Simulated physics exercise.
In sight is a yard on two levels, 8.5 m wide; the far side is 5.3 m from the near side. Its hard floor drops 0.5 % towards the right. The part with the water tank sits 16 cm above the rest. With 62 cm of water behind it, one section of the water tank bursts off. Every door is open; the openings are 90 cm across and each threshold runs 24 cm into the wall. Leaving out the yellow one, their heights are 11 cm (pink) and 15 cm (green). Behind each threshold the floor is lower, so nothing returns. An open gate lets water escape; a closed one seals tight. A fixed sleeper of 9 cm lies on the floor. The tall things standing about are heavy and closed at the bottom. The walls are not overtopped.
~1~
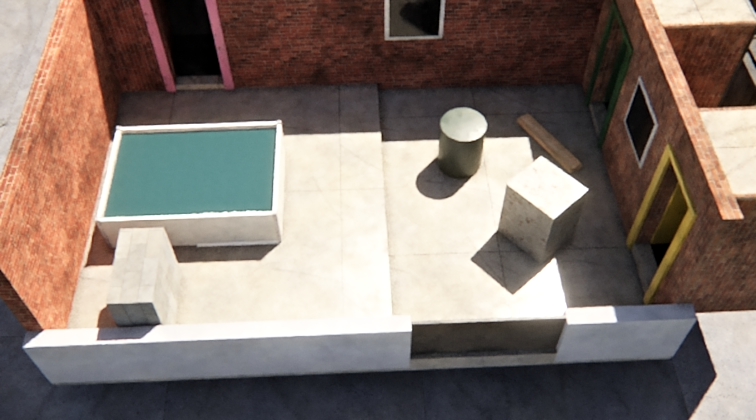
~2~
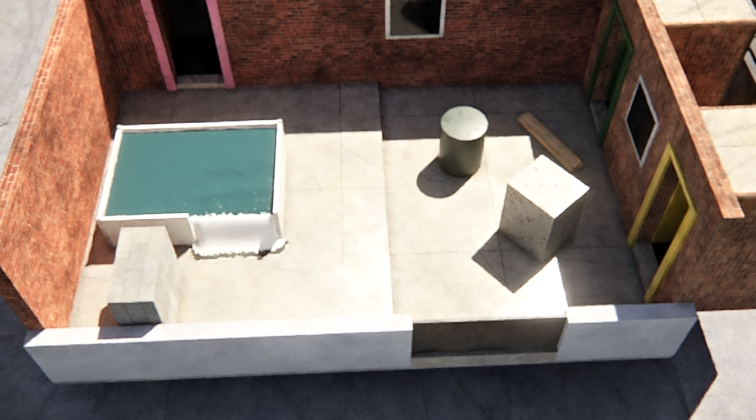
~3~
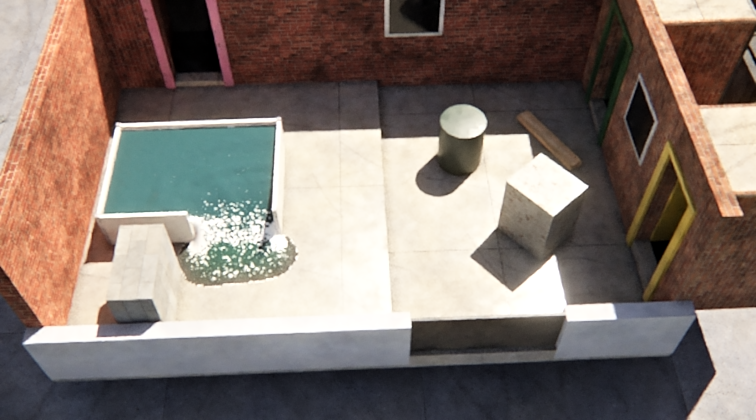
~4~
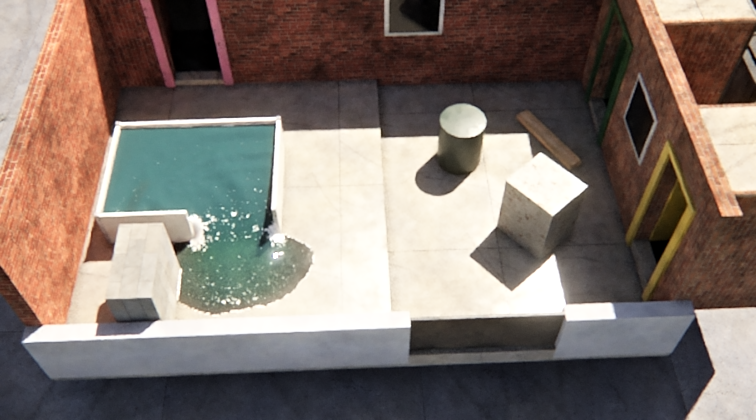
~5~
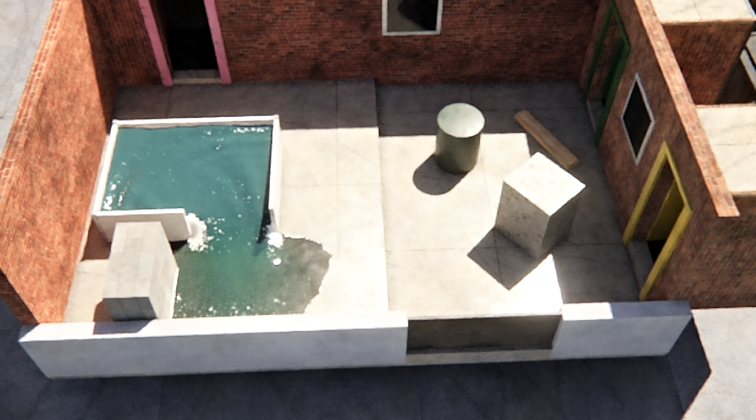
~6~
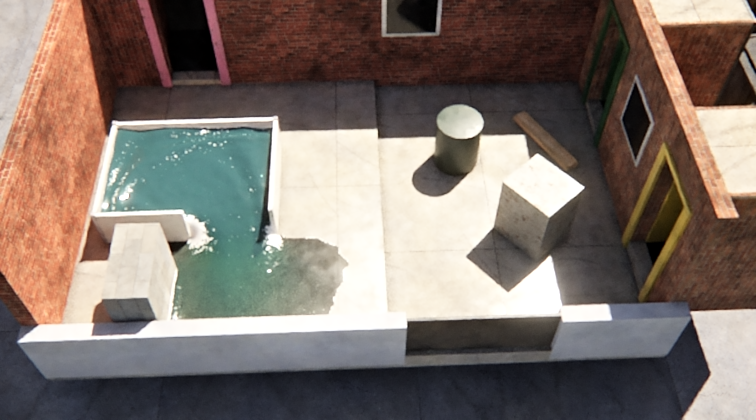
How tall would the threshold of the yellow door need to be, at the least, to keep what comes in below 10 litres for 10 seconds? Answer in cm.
About 24 cm.
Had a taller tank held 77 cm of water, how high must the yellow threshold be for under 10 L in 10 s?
About 31 cm.
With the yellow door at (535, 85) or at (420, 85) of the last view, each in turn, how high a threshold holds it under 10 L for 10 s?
Roughly 11.0 and 8.0 cm.
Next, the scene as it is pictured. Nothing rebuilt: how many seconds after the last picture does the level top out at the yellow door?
Around 3.0 s.
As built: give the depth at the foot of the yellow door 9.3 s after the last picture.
About 13.0 cm.
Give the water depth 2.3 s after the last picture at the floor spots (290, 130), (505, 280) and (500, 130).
About 0, 6 and 0 cm.
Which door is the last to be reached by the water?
Last comes the pink one.
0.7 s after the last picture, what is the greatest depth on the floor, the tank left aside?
Up to some 44 cm.
Then, 0.7 s after the last picture water covers 15 % of the floor, deepest (44 cm) near (226, 330); it has not reached the yellow door.
Then, 2.3 s after the last picture water covers 35 % of the floor, deepest (34 cm) near (175, 332); 21 cm at the yellow door, 0 litres in over its 20 cm threshold.
Then, 9.3 s after the last picture water covers 80 % of the floor, deepest (14 cm) near (576, 335); 13 cm at the yellow door, 37 litres in over its 20 cm threshold.
At the yellow door as built, the water peaked near 27 cm, 3.1 s after the last picture.
With a threshold of 19.5 cm, 42 litres would have come in within the 10 s; with 26.5 cm, 3 litres. So under 10 litres takes about 24 cm.
